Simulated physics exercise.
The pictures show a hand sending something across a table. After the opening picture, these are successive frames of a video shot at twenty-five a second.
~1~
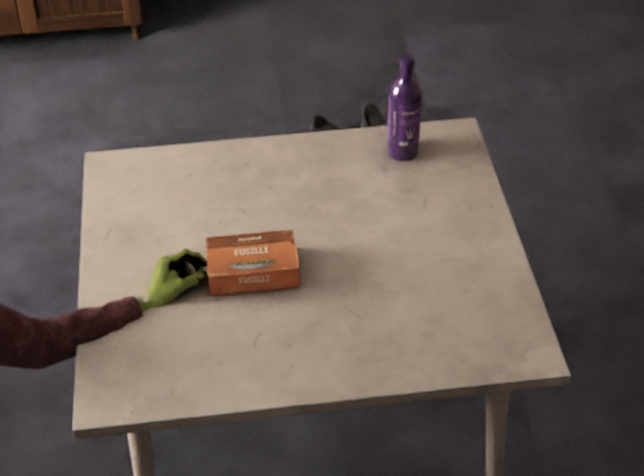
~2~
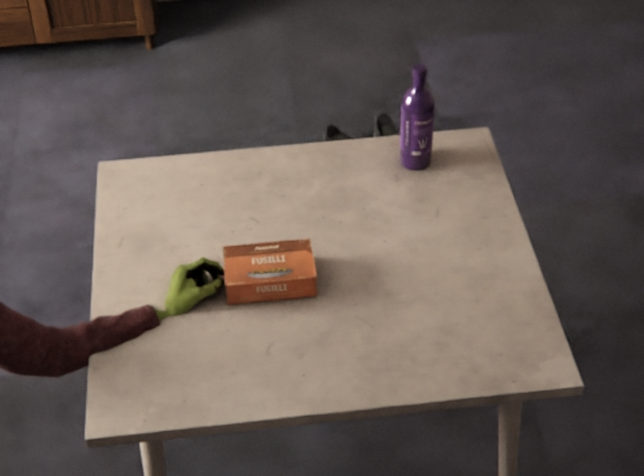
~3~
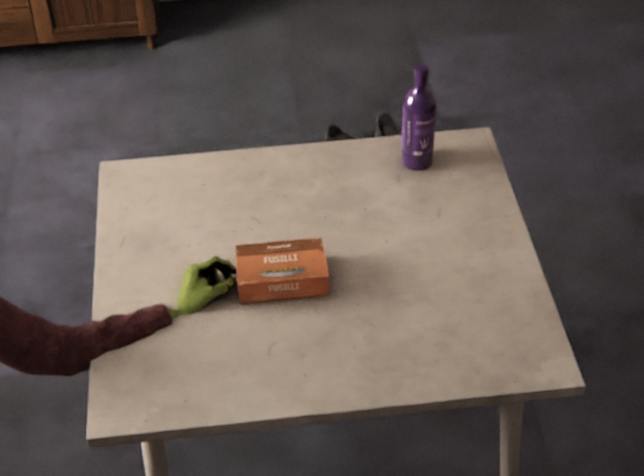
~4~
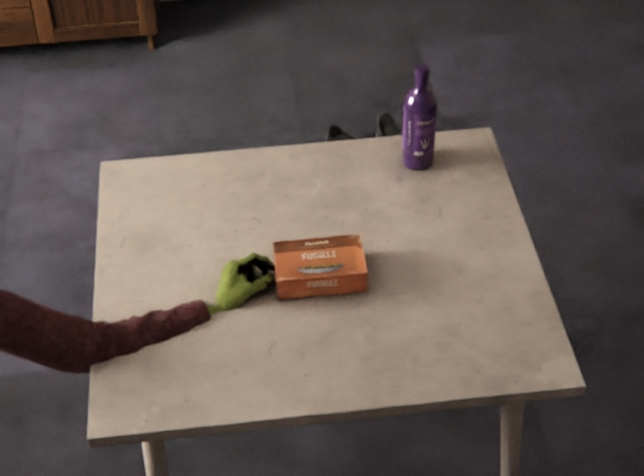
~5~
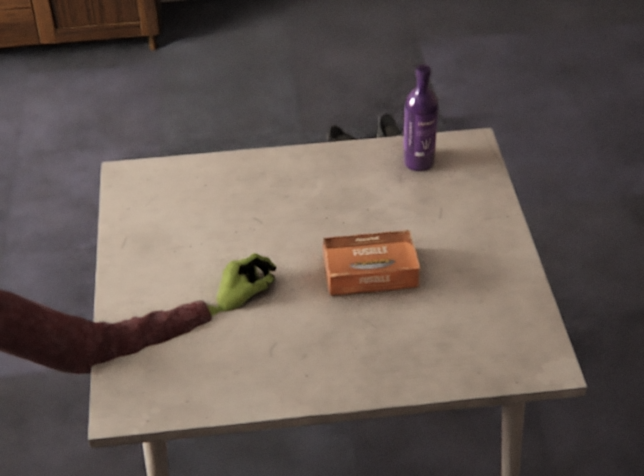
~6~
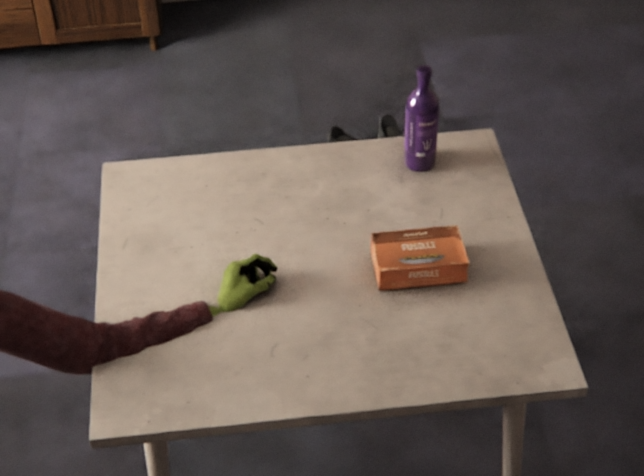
A green-gloved hand pushed an orange packet to the right across a pale table, then stayed in place while the packet slid on away from it, with a purple bottle standing near the back edge.
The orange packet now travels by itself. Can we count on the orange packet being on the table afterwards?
The orange packet falls off the table.
Then, 0.20 s after the last picture, orange packet now off the table.
Then, 0.40 s after the last picture, things are still on the move.
By the end, off the table, orange packet.
